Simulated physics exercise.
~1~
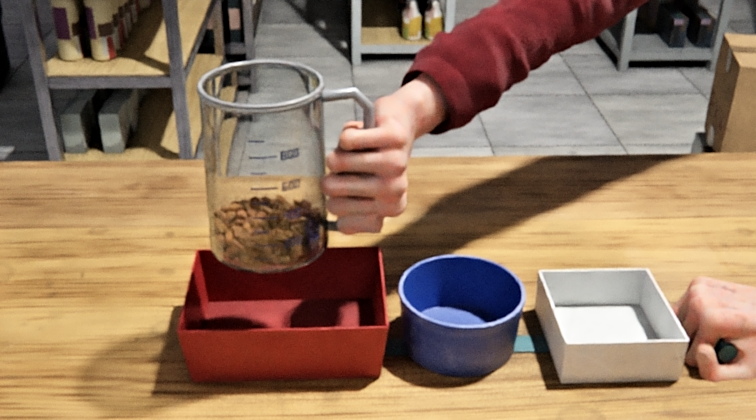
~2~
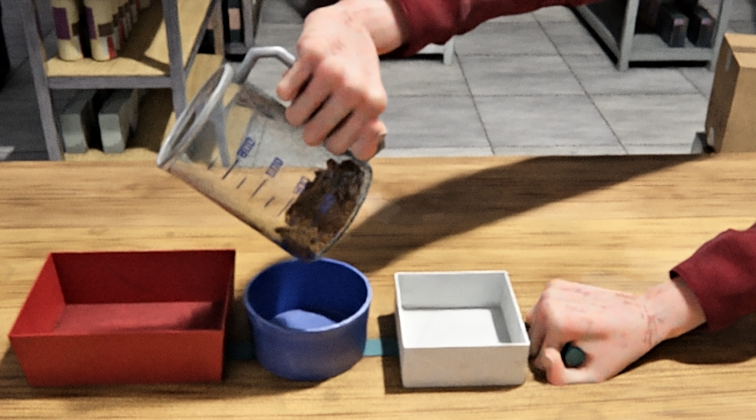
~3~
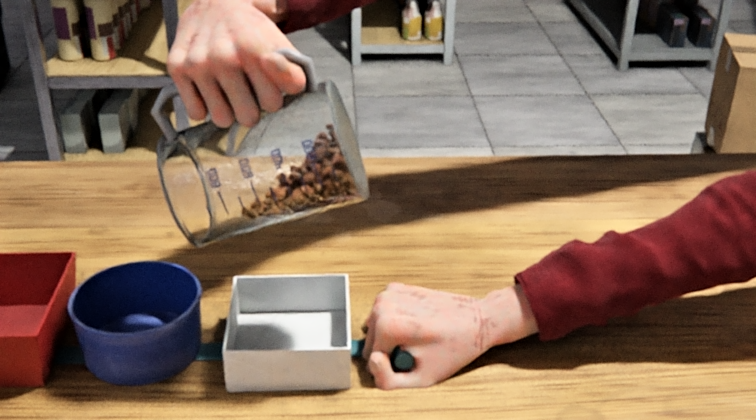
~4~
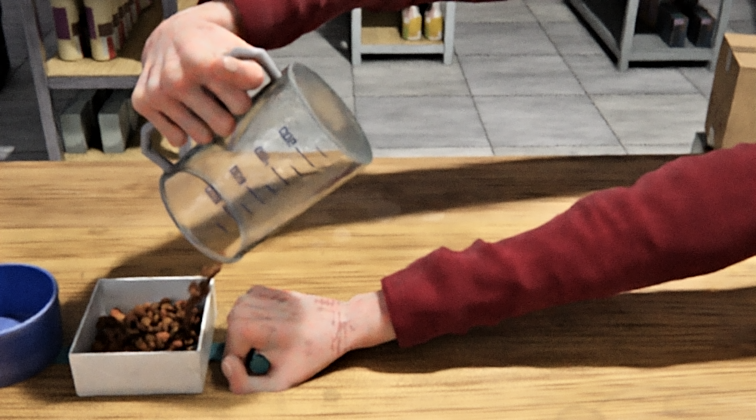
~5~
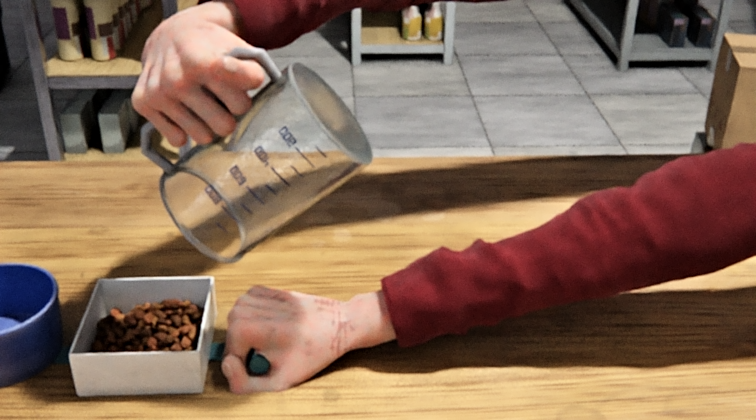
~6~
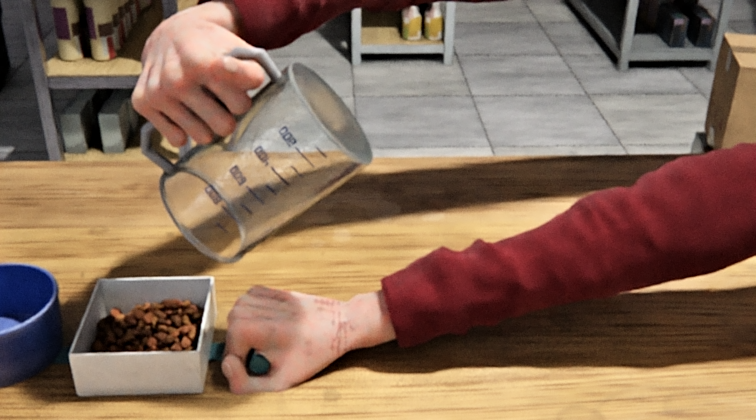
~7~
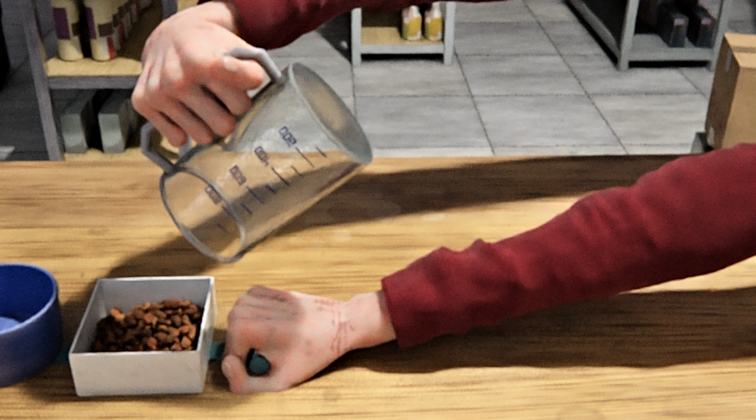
At first, a hand holds a clear jug of brown kibble upright above a red tin, with a blue dish and a white tin lined up to its right on a wooden table. The other hand draws the row to the left while the jug begins to tip. The jug leans onto its side, yet the kibble stays in it as the red tin and blue dish slide by. With the white tin near its rim, the jug tips further and the kibble pours into that tin. Finally, the jug hangs empty and still, and the kibble rests in the white tin.
